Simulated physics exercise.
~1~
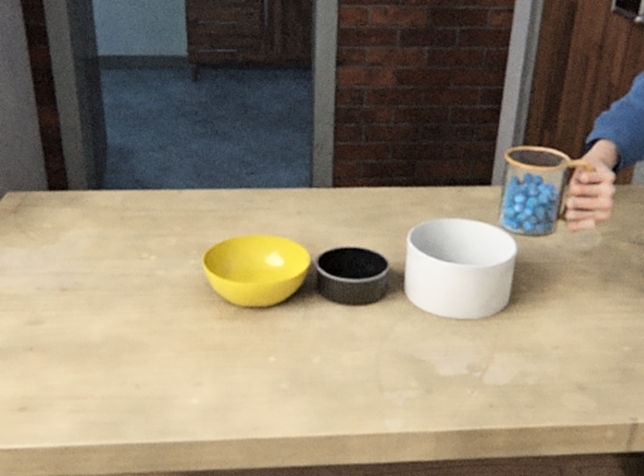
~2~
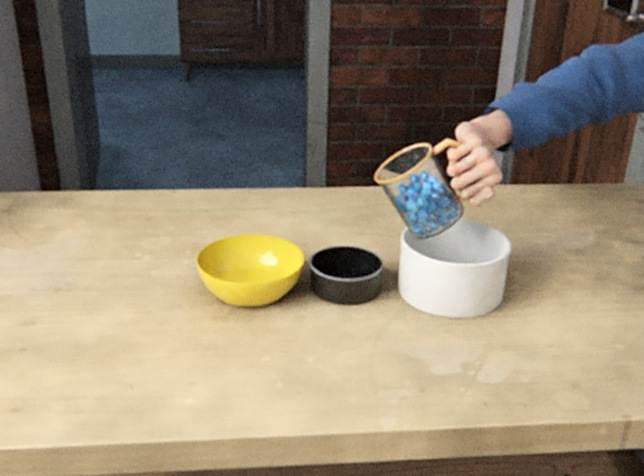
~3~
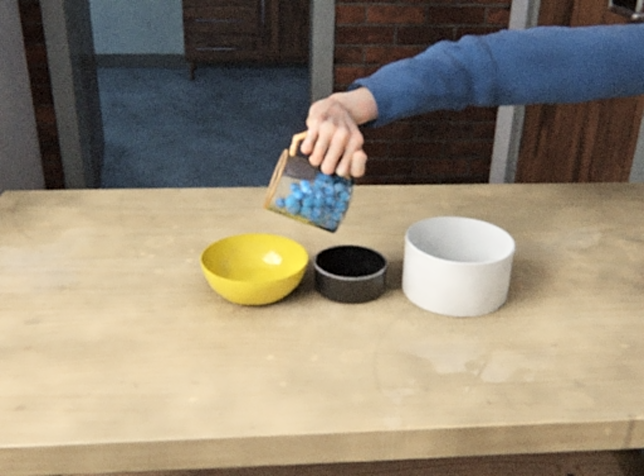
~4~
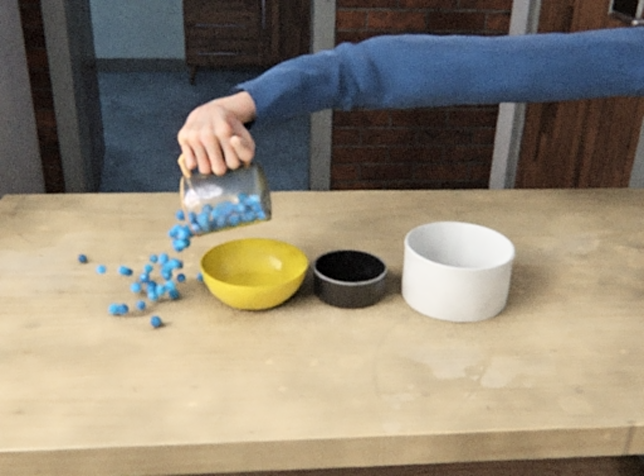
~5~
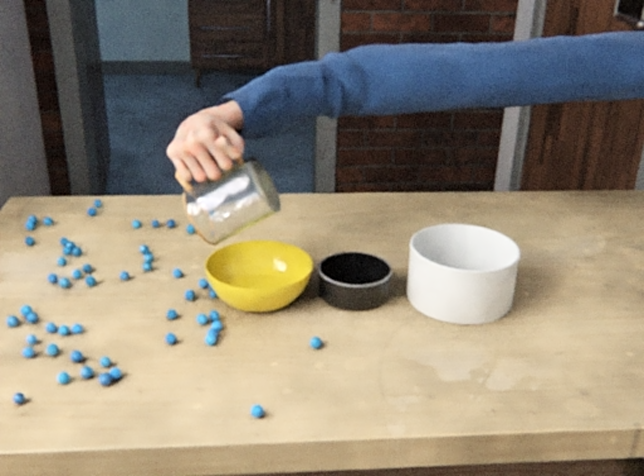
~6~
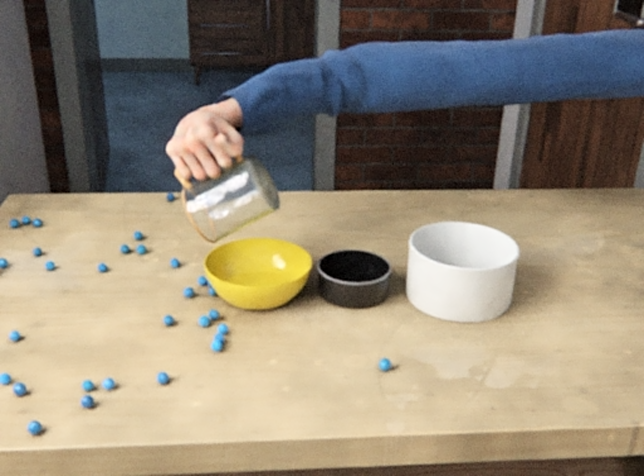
A hand carrying a cup of blue balls leftward over three bowls, tipping it and spilling them all across the wooden table.
